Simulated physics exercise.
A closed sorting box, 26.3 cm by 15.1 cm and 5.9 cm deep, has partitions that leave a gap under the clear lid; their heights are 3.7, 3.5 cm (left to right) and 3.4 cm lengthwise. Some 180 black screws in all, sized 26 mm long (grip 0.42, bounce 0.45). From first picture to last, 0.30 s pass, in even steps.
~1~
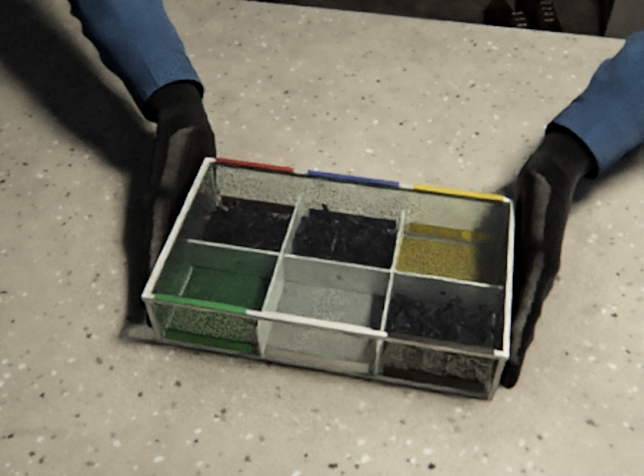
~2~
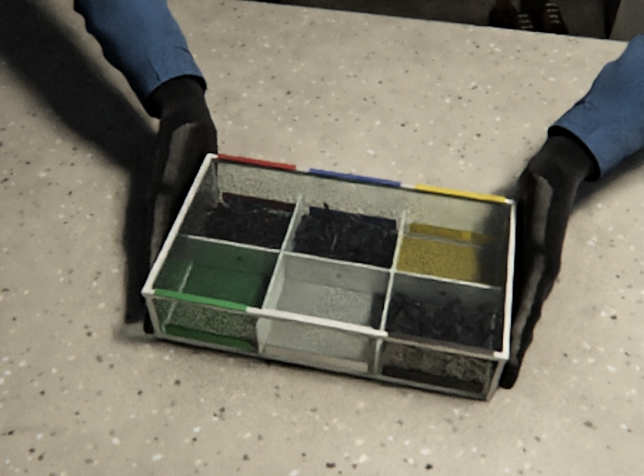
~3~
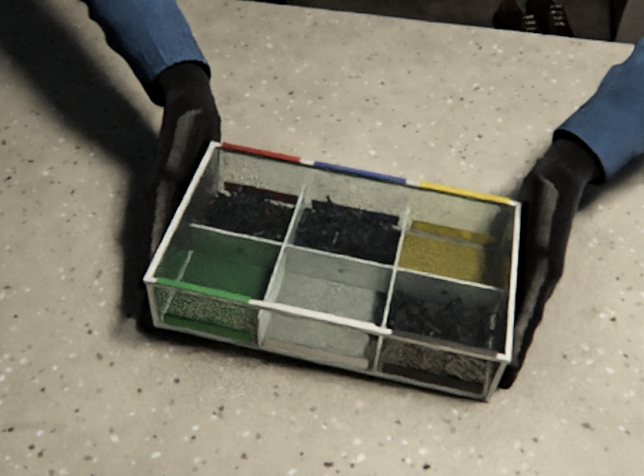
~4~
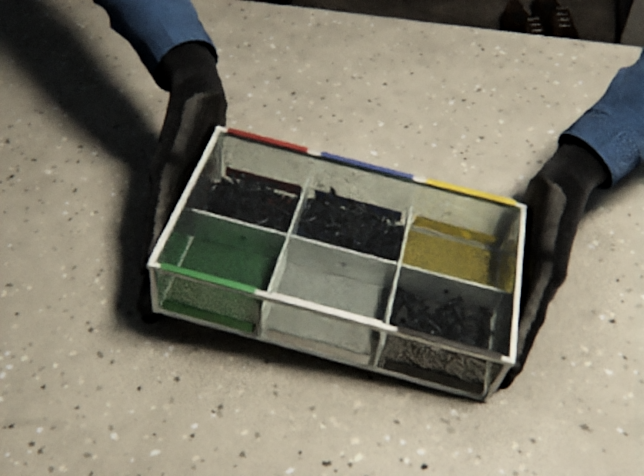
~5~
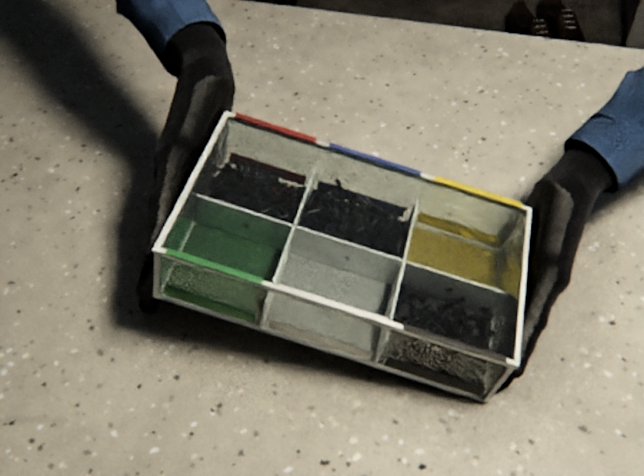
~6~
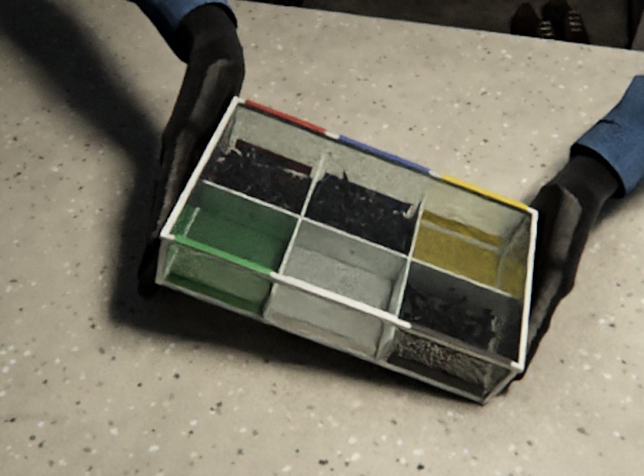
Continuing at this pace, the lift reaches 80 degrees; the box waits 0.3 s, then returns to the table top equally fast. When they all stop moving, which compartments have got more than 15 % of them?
Red: Qualifies. Blue: Qualifies. Green: Does not qualify. Yellow: Qualifies. White: Does not qualify. Black: Qualifies.
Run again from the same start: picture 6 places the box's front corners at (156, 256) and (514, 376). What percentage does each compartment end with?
Final shares: Red 25%, blue 25%, green 0%, yellow 0%, white 0%, black 50%.
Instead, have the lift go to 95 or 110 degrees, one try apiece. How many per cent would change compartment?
Try one gives around 50 %, try two around 75 %.
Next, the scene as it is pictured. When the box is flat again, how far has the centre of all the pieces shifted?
Measured shift: Some 5.5 cm.
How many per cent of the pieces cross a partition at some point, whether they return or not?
About 30 per cent.
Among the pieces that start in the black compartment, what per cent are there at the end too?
My estimate is roughly 100 percent.
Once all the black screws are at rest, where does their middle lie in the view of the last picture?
When it all comes to rest, the middle is near (450, 285).
Then, 1.23 s after the last picture, tilt 80 degrees; red 25 %, blue 35 %, yellow 10 %, black 25 %.
Then, 2.04 s after the last picture, tilt 40 degrees; red 25 %, blue 20 %, yellow 20 %, black 30 %.
Then, 2.87 s after the last picture, tilt 0 degrees; red 25 %, blue 20 %, yellow 20 %, black 30 %.
In the end, red 25 %, blue 20 %, green 0 %, yellow 20 %, white 0 %, black 30 %.
